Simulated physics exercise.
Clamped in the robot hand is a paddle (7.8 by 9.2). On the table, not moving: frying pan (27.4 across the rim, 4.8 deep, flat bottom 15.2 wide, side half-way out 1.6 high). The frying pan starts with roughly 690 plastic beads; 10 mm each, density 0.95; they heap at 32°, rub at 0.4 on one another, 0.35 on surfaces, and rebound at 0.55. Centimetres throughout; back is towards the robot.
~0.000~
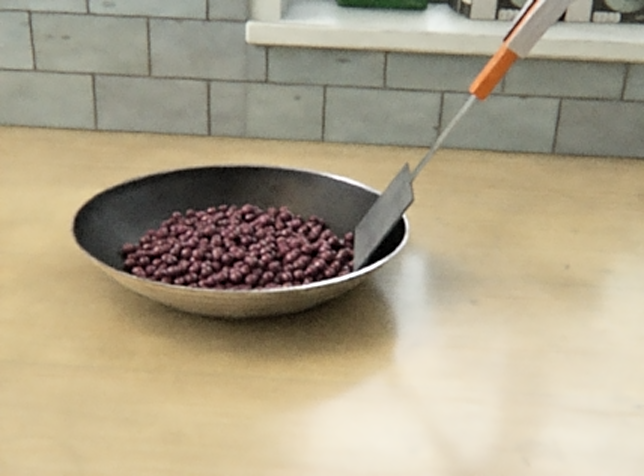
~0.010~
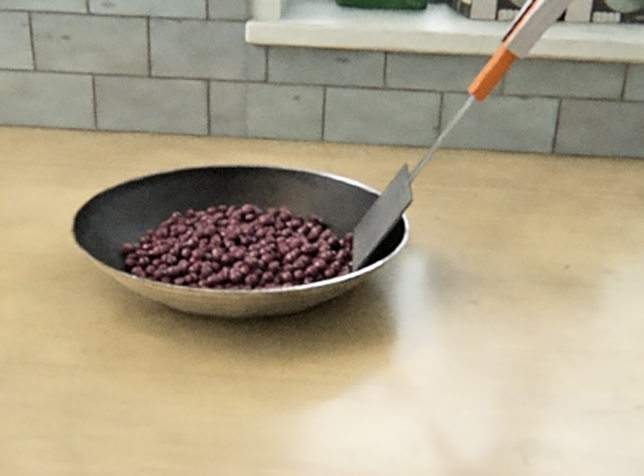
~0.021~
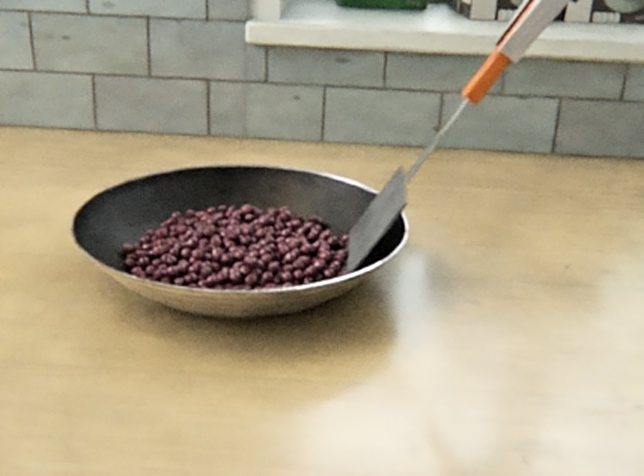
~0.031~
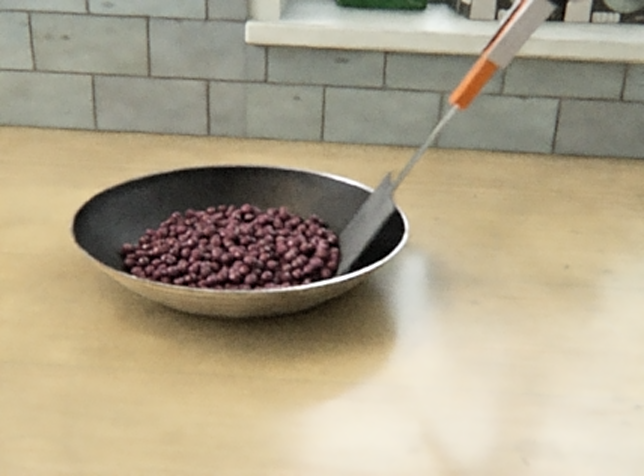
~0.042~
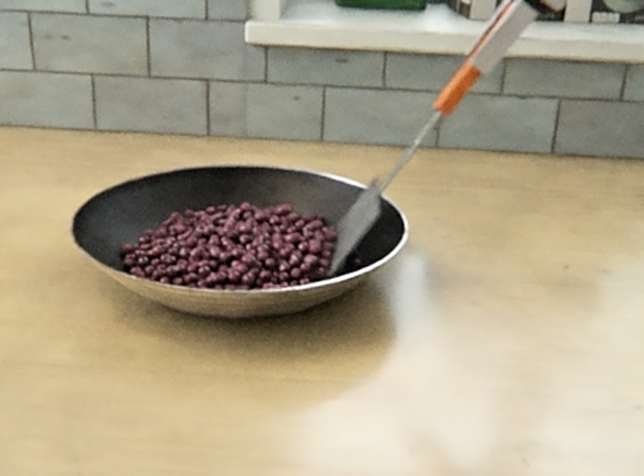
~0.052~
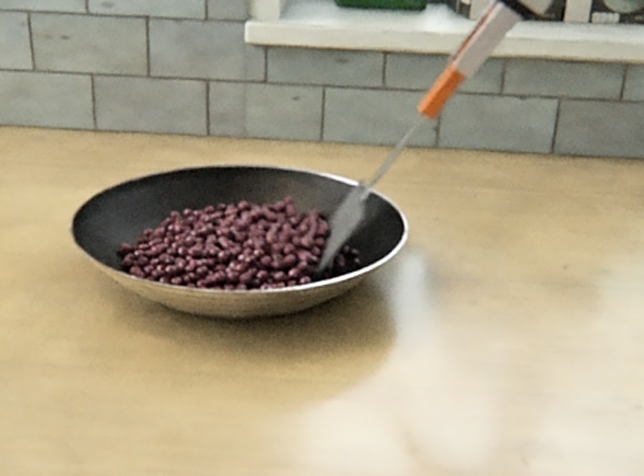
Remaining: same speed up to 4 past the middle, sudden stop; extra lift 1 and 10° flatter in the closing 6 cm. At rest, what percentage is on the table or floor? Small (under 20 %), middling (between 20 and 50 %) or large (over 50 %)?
Share on the table or floor: Small (under 20 %).
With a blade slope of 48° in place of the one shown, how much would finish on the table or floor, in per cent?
Then about 0 per cent.
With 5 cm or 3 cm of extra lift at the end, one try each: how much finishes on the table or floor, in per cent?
Some 15 and 10 per cent.
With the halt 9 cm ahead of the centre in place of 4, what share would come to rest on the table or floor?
Then about 40 per cent.
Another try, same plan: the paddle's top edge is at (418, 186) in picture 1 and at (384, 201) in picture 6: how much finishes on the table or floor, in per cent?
About 0 per cent.
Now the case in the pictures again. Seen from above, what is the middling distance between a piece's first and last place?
Roughly 5 cm.
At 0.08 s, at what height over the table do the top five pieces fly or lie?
Some 5 cm.
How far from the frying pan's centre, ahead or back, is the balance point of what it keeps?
Some 5.0 cm ahead.
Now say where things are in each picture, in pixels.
In the first frame, the paddle top edge at (410, 180), sloping 58°; upper third of the load around (245, 244), from x 130 to 355, top at y 210; 693 in the frying pan.
In the second frame, the paddle top edge at (409, 180), sloping 58°; upper third of the load around (245, 244), from x 130 to 355, top at y 210.
In the third frame, the paddle top edge at (404, 183), sloping 58°; upper third of the load around (244, 244), from x 130 to 355, top at y 210.
In the fourth frame, the paddle top edge at (392, 189), sloping 58°; upper third of the load around (247, 244), from x 130 to 355, top at y 210.
In the fifth frame, the paddle top edge at (378, 194), sloping 58°; upper third of the load around (250, 241), from x 125 to 355, top at y 210.
In the sixth frame, the paddle top edge at (362, 197), sloping 58°; upper third of the load around (253, 240), from x 125 to 355, top at y 200; 693 in the frying pan.
After 0.08 s, sloping 58°, highest piece 5 above the table; 693 in the frying pan.
After 0.10 s, sloping 54°, highest piece 7 above the table; 693 in the frying pan.
After 0.32 s, sloping 48°, highest piece 6 above the table; 668 in the frying pan, 16 on the table or floor, 9 on the blade or in flight.
After 1.37 s, sloping 48°, highest piece 5 above the table; 667 in the frying pan, 26 on the table or floor.
In the end, 667 in the frying pan, 26 on the table or floor. That is 4 % on the table or floor.
